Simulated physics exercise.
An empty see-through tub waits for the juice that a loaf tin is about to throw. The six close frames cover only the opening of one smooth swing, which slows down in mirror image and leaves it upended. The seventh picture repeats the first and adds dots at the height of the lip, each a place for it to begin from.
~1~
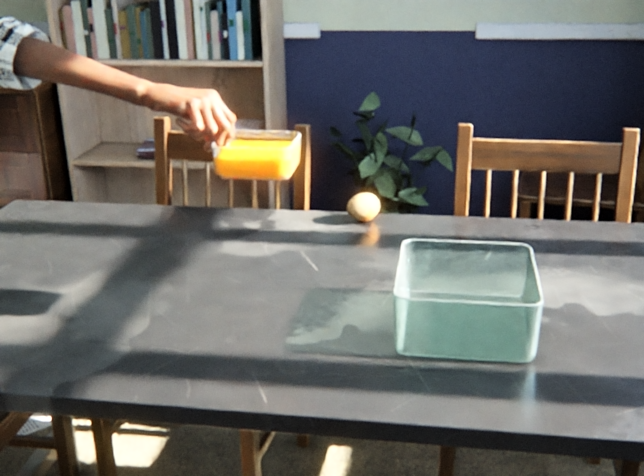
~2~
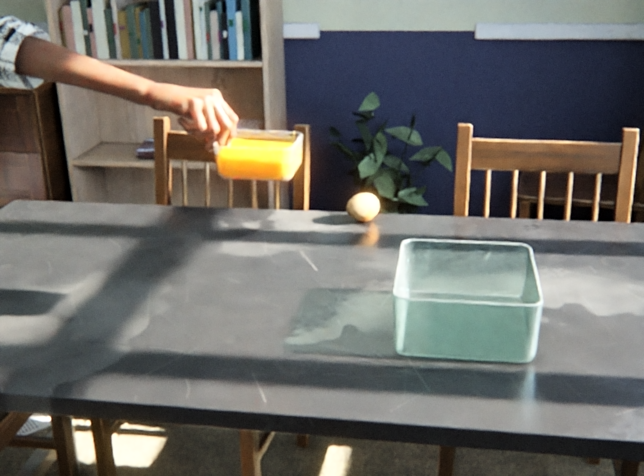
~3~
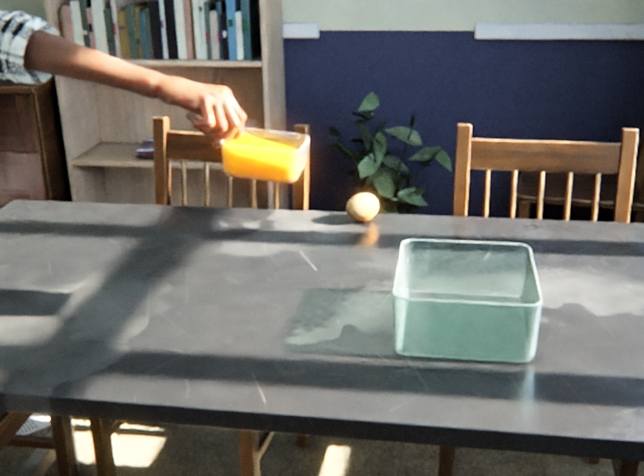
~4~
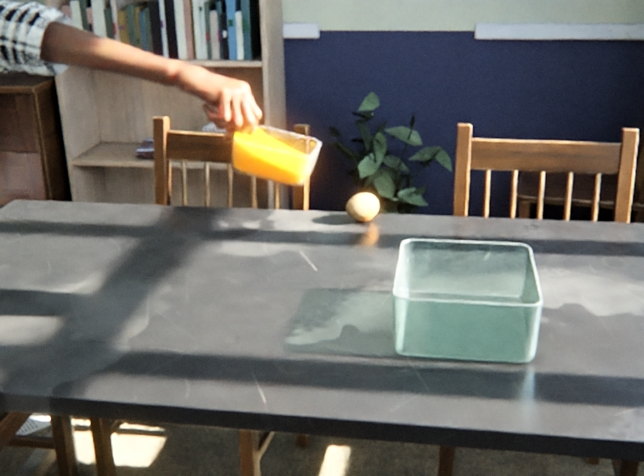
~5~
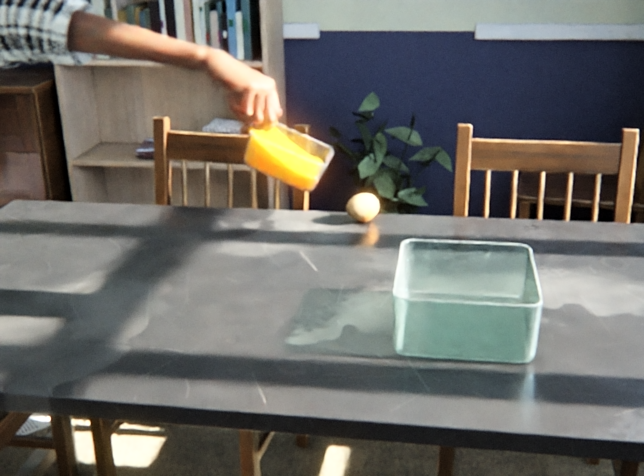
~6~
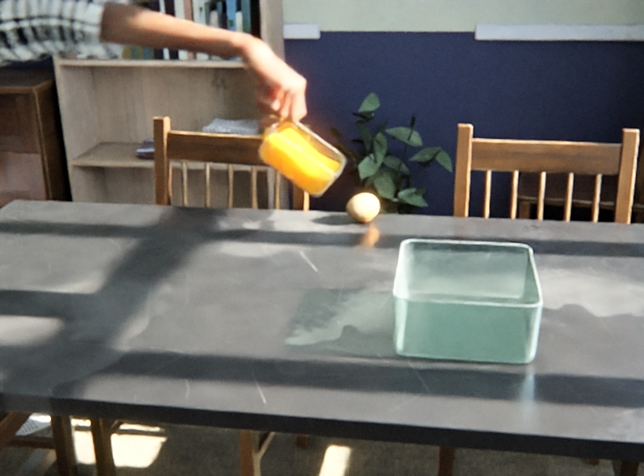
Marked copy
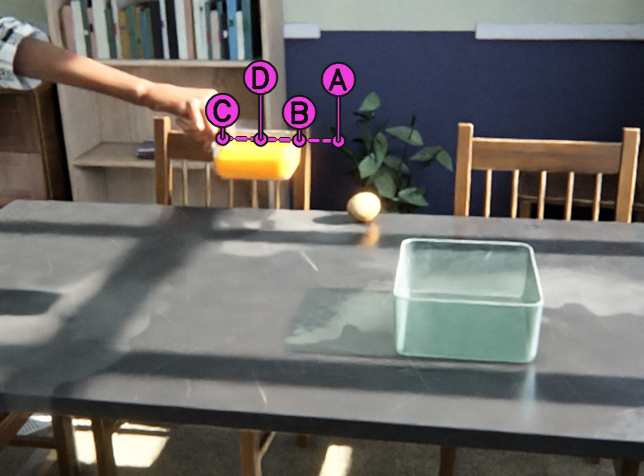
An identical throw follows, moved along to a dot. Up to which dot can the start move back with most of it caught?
D will do.
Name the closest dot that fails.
That would be C.
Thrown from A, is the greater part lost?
No.
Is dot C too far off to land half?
Yes.
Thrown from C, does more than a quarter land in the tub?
No, it does not.
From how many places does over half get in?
Three of them.
On the marked copy, A at (338, 141); B at (299, 140); C at (222, 138); D at (260, 139).
With A, about 89 % lands in the tub, 4 % falls short and 7 % goes beside or beyond.
With B, about 77 % lands in the tub, 11 % falls short and 12 % goes beside or beyond.
With C, about 19 % lands in the tub, 77 % falls short and 4 % goes beside or beyond.
With D, about 66 % lands in the tub, 24 % falls short and 10 % goes beside or beyond.
